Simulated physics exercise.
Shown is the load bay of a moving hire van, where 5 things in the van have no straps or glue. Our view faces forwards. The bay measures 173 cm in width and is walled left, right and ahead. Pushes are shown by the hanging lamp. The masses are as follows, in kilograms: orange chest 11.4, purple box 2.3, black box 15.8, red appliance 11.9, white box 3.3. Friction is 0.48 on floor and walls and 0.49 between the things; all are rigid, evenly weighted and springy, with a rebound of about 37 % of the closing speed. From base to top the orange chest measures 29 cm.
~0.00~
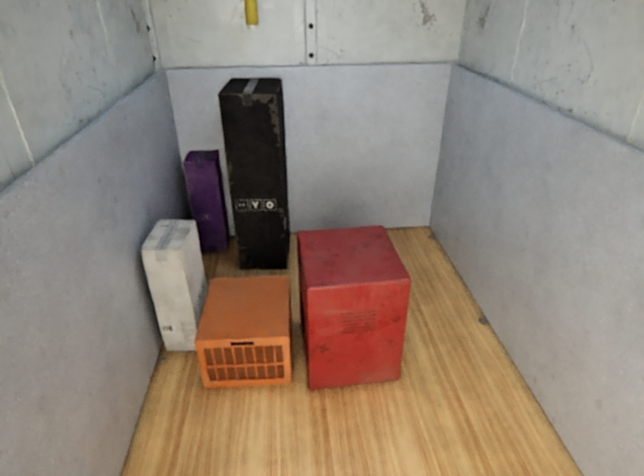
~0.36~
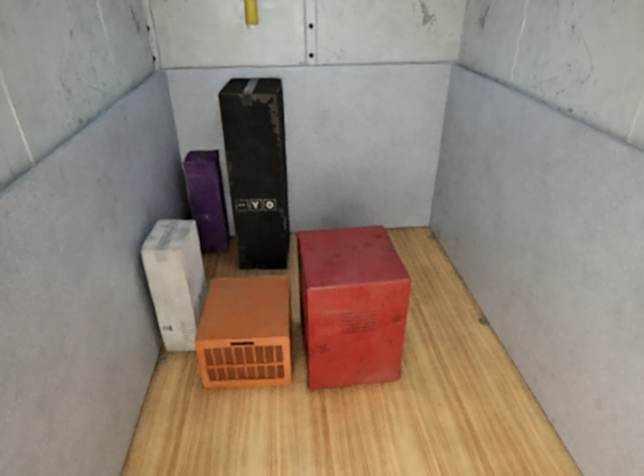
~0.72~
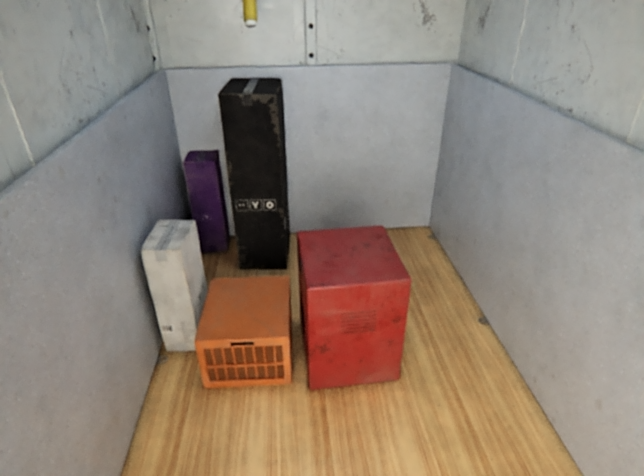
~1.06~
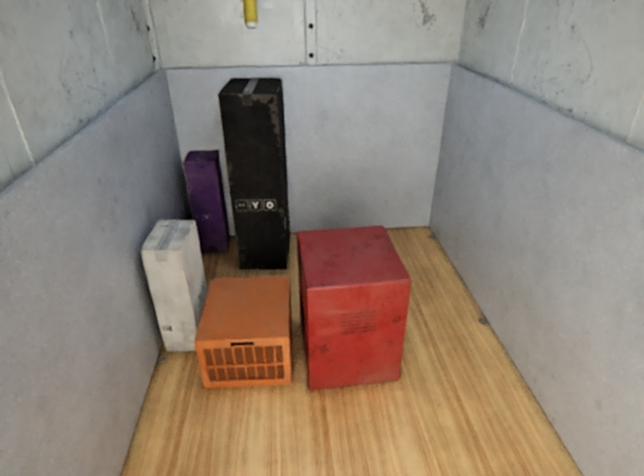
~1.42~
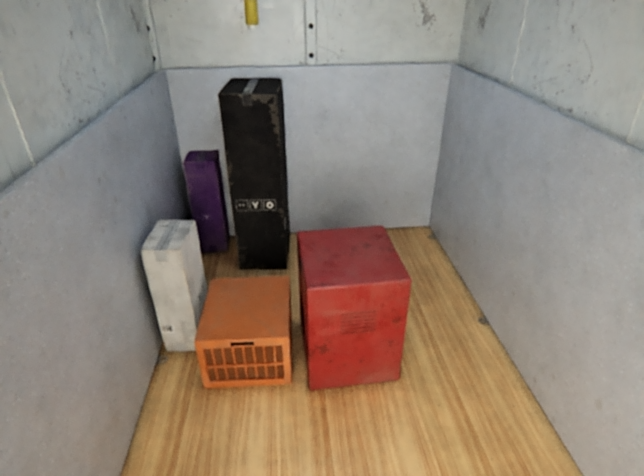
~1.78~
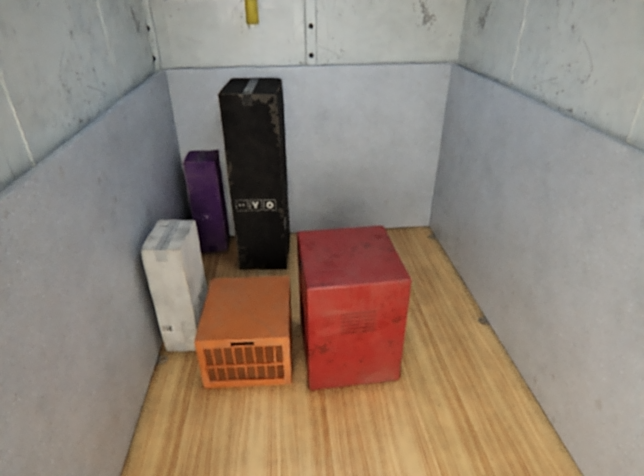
The footage shows a van's load bay, with purple, black and white boxes standing near an orange boxy item and a larger red one. The yellow hanging lamp at the top shifts very slightly, then returns, while the load stays still.
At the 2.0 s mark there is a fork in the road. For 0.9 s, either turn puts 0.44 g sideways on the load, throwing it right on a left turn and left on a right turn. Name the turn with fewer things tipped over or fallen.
Steer right, I reckon.
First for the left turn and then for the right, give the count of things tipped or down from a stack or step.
For left it's 2, for right it's 0.
Turning left. By 2.78 s, force 0.22 g right; purple box tilted 31° near (242, 201); orange chest 4 cm from its spot near (258, 328); black box tilted 28°.
By 3.28 s, steady run; purple box tilted 21° near (219, 206); orange chest 4 cm from its spot near (259, 328); black box on its side.
When it is over (4.7 s), lying over in the van, purple box and black box; the other 3 within 15 cm of the start. End places, in pixels of the last picture, orange chest near (259, 328), purple box near (222, 265).
Turning right instead, nothing is lost, 0 of 5 in all.
